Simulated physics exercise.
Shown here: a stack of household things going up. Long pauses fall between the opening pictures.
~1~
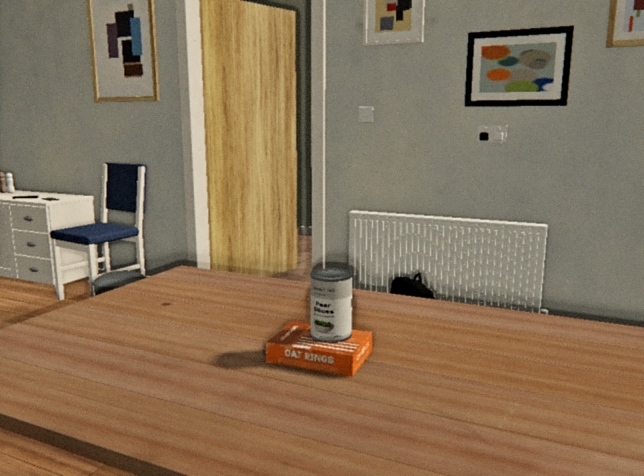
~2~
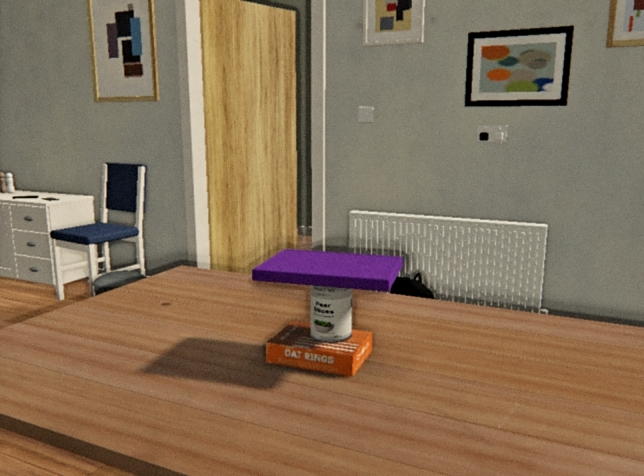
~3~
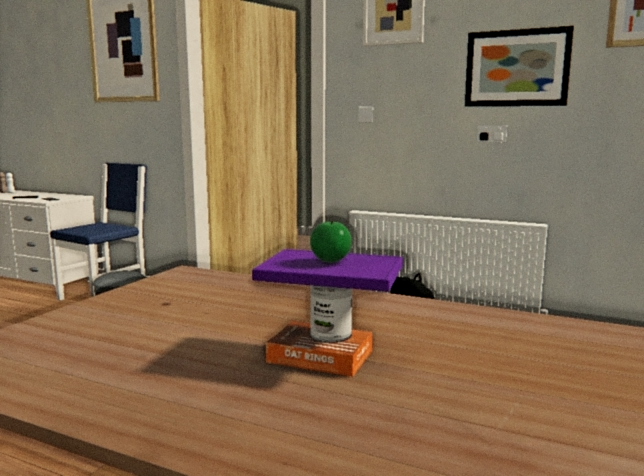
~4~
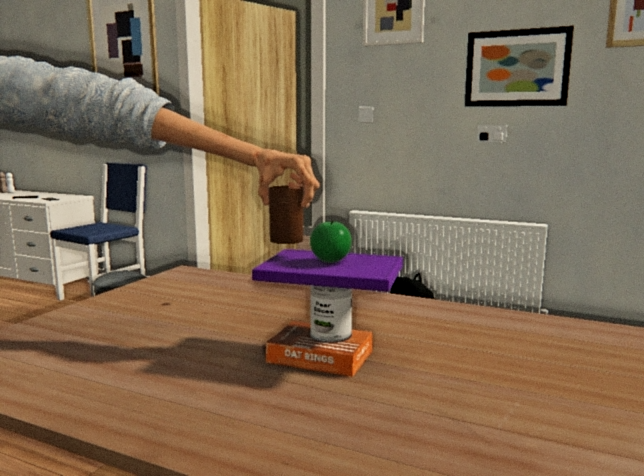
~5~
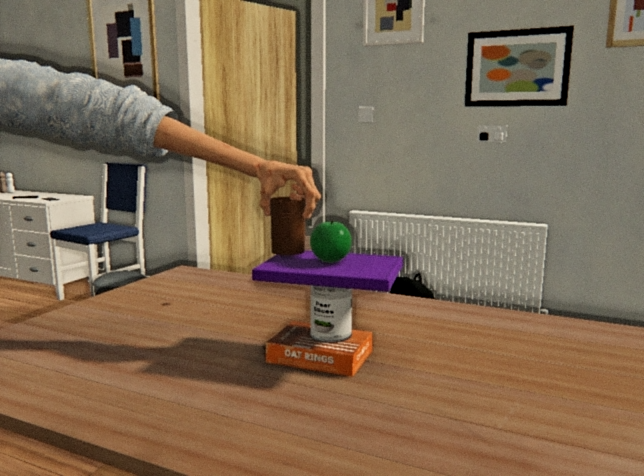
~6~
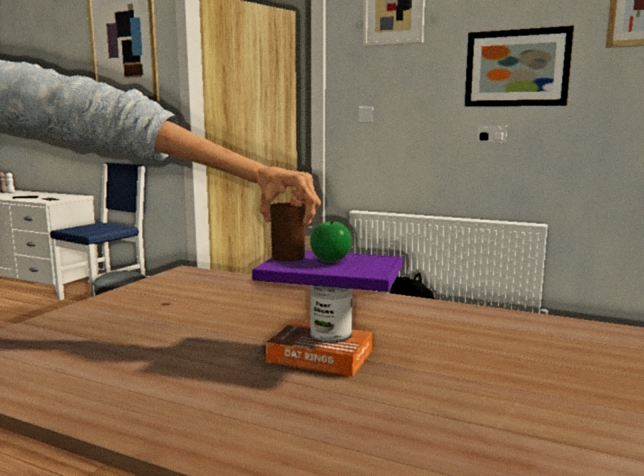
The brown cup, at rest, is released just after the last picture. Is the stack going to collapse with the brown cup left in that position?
No, it remains standing.
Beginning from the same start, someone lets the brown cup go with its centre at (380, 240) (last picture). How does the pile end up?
Next, the heap stays put.
Then, 0.40 s after the last picture, nothing has stirred.
Then, 1.50 s after the last picture, brown cup resting near (288, 232).
At rest, all 5 in place. Seen from the same camera at the end, brown cup near (288, 232). The pile stays up.
